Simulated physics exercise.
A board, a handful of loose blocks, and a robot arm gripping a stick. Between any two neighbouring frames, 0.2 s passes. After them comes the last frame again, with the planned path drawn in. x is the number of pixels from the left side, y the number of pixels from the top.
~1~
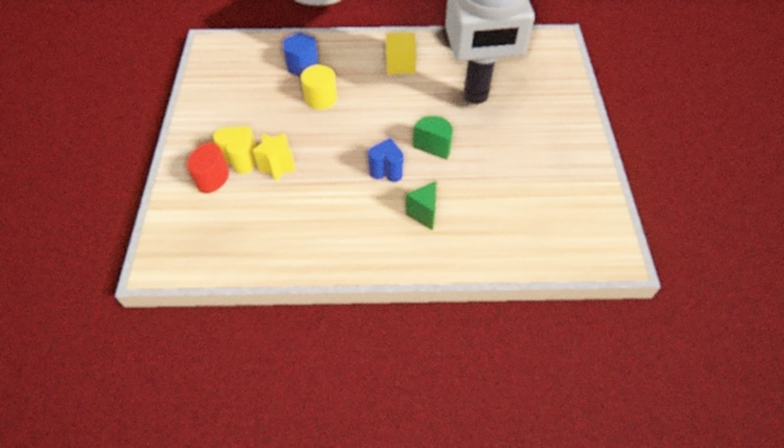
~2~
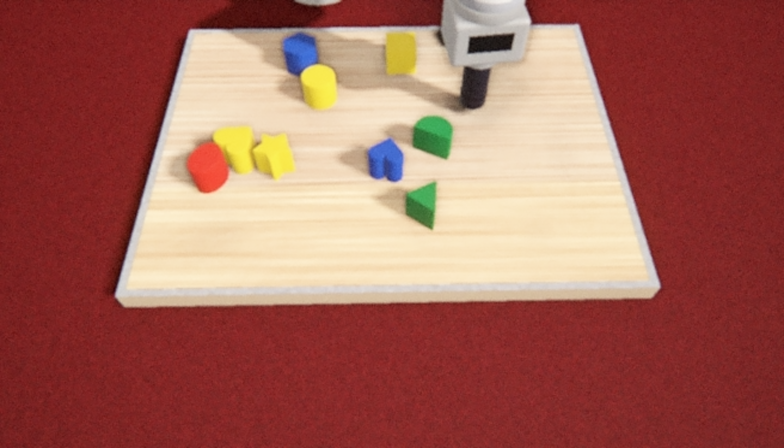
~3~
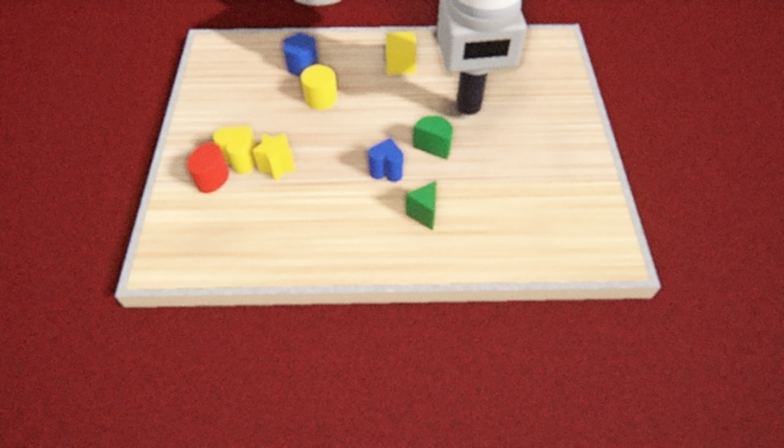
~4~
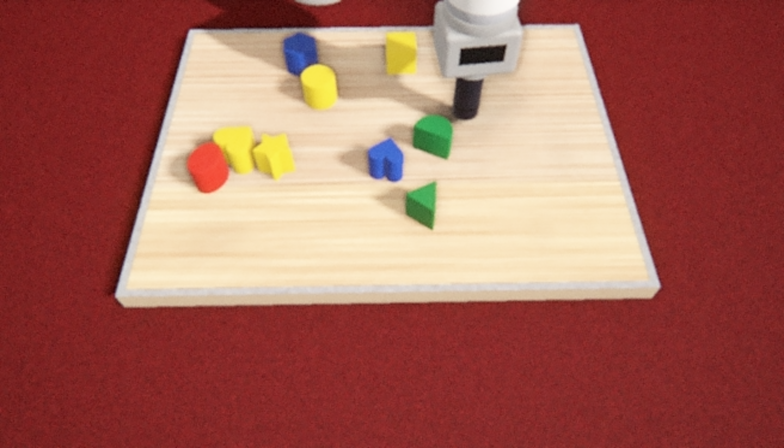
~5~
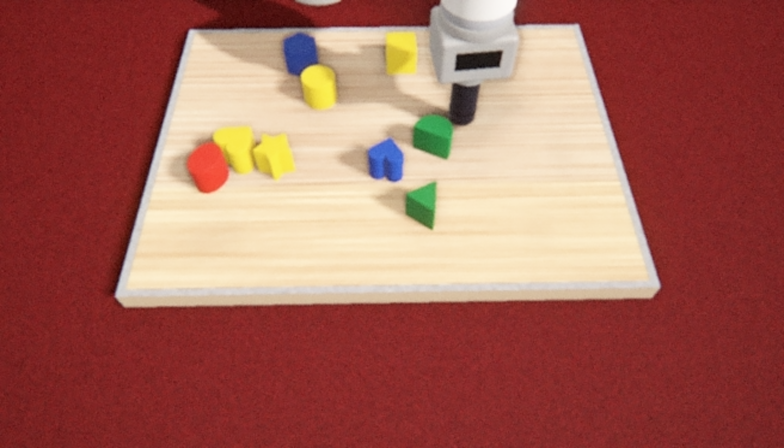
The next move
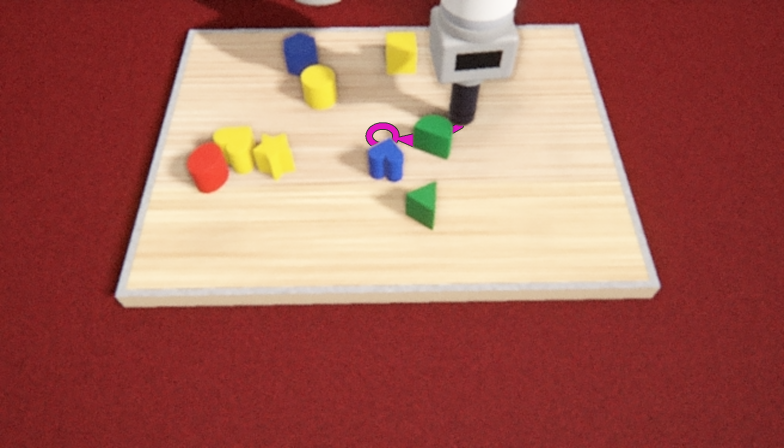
On a wooden board over red cloth, a robot arm moving a black stick slightly down and left among motionless coloured blocks.
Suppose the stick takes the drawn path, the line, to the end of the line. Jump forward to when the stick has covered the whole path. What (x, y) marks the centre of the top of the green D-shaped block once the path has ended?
The middle of the upper face of the green D-shaped block will lie at about (413, 140) in the picture.
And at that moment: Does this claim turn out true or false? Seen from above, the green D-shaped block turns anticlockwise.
True.
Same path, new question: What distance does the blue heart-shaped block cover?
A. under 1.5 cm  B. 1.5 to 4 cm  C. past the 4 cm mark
A
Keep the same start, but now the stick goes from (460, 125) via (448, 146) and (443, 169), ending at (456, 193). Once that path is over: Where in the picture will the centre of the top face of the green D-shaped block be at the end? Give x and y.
It is going to be at (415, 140).
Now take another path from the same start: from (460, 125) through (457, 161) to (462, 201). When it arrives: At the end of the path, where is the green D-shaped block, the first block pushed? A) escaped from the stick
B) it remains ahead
The correct letter is A.
Path on the board, from (460, 125) over (438, 136) and (410, 140) to (383, 136).
What follows on the original path. One third of the way, stick at (438, 129); green D-shaped block at (425, 133), turned 15° anticlockwise.
Two thirds of the way, stick at (410, 132); blue heart-shaped block at (383, 154), turned 20° clockwise; green D-shaped block at (413, 140), turned 50° anticlockwise.
At the end, stick at (382, 128); blue heart-shaped block at (383, 154), turned 20° clockwise; green D-shaped block at (413, 140), turned 50° anticlockwise.
